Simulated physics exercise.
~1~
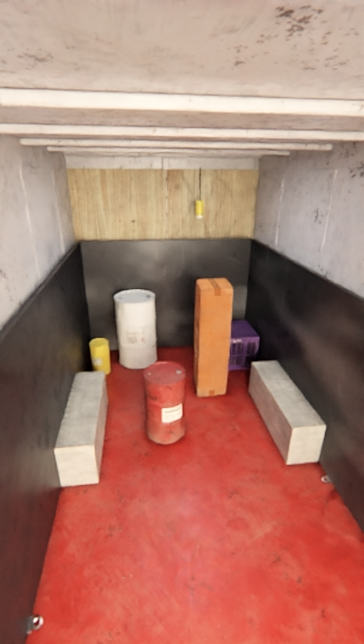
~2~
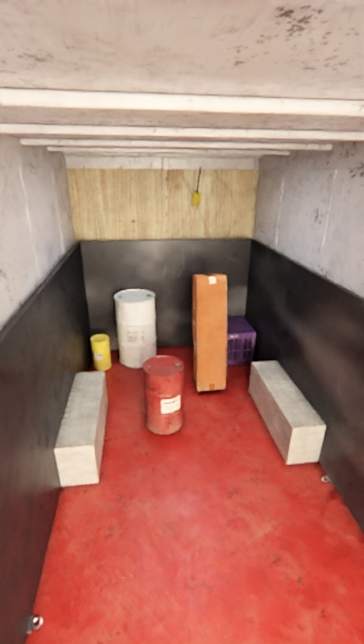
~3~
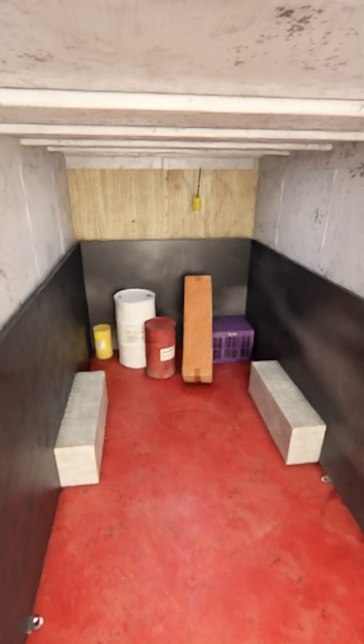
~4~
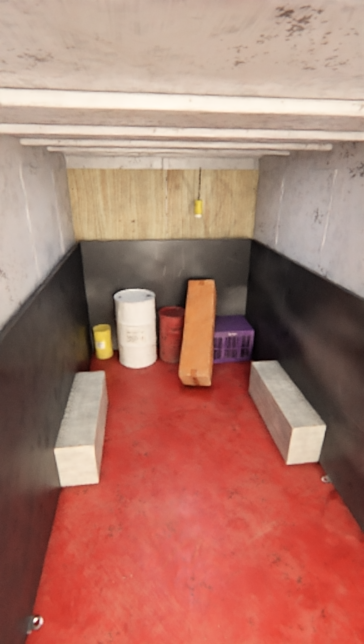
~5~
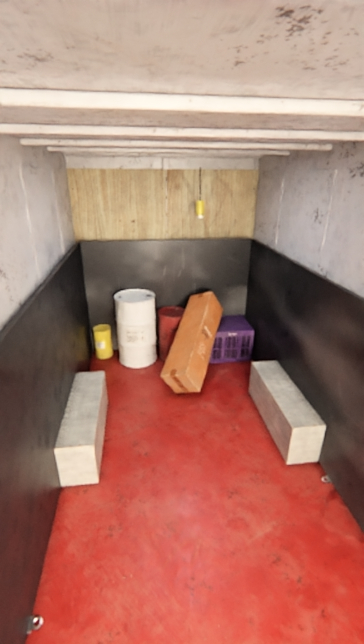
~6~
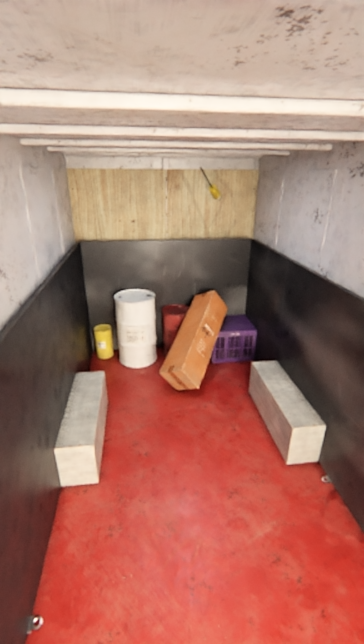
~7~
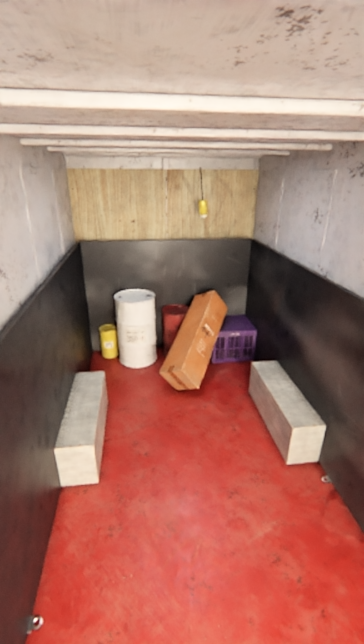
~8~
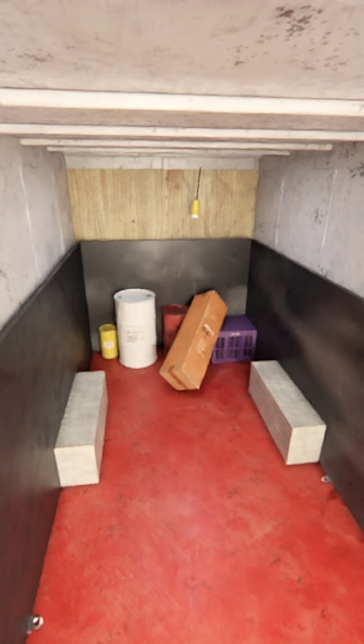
The orange box tips over onto its side as the red drum slides back behind it.
